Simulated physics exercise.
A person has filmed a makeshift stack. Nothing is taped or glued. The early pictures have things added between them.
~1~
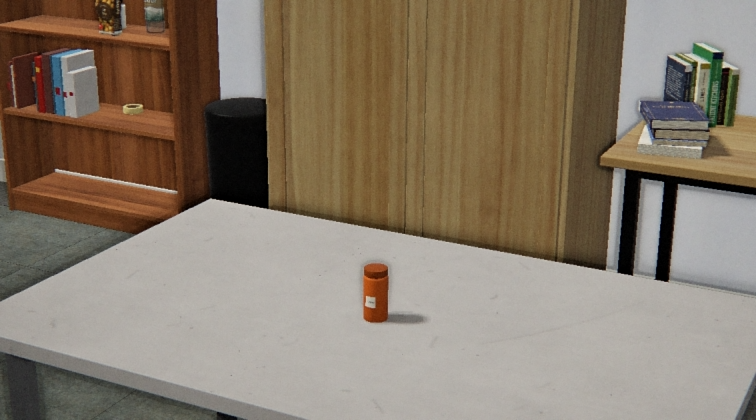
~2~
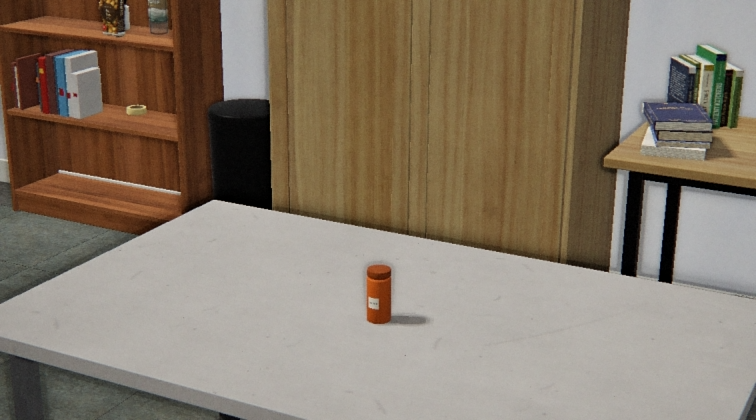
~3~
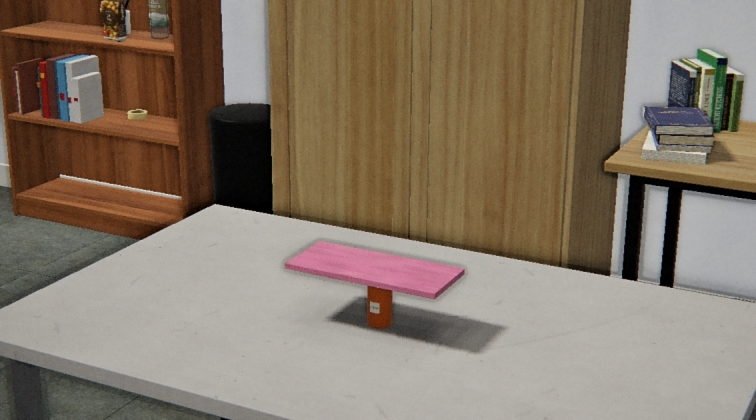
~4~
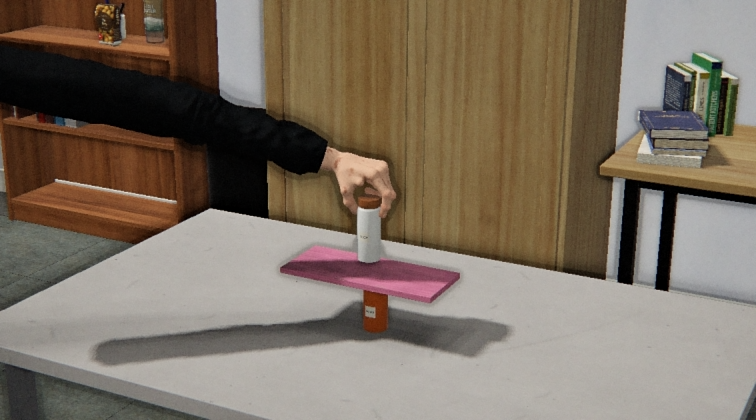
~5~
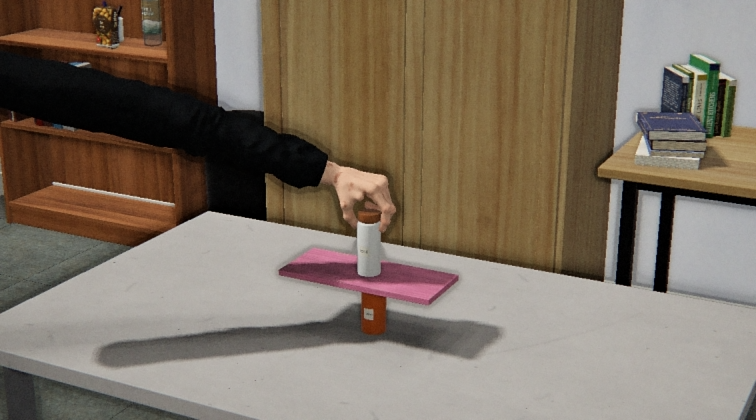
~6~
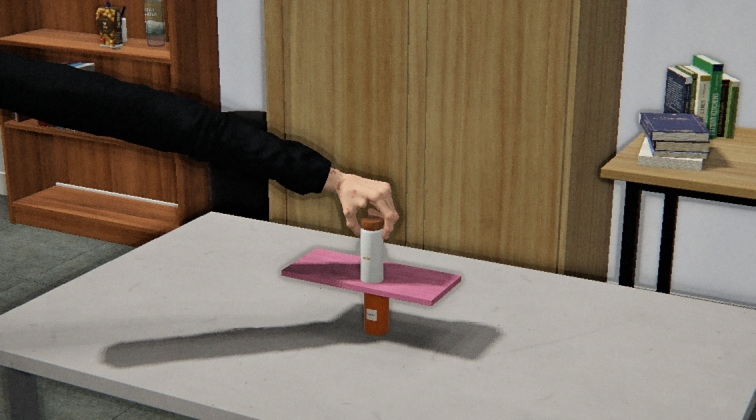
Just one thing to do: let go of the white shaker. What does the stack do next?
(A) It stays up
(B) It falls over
Answer: A.
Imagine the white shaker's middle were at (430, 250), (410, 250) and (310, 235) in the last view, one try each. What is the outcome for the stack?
First time it stays put, second time it stays put, third time it falls over.
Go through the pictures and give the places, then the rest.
In the first picture, the last thing is not in view yet; orange shaker (376, 293).
In the second picture, the last thing is not in view yet; orange shaker (379, 294).
In the third picture, the last thing is not in view yet; orange shaker (380, 299).
In the fourth picture, on its way; white shaker (369, 228); orange shaker (376, 303).
In the fifth picture, on its way; white shaker (369, 243); orange shaker (374, 305).
In the sixth picture, set down, still held; white shaker (372, 250); orange shaker (377, 306).
Then, 0.30 s later than the last frame, all is still.
Then, 1.00 s later than the last frame, white shaker resting near (372, 250).
When it is over, all 3 as before. End places, in pixels of the last picture, white shaker near (372, 250). The stack stays up.
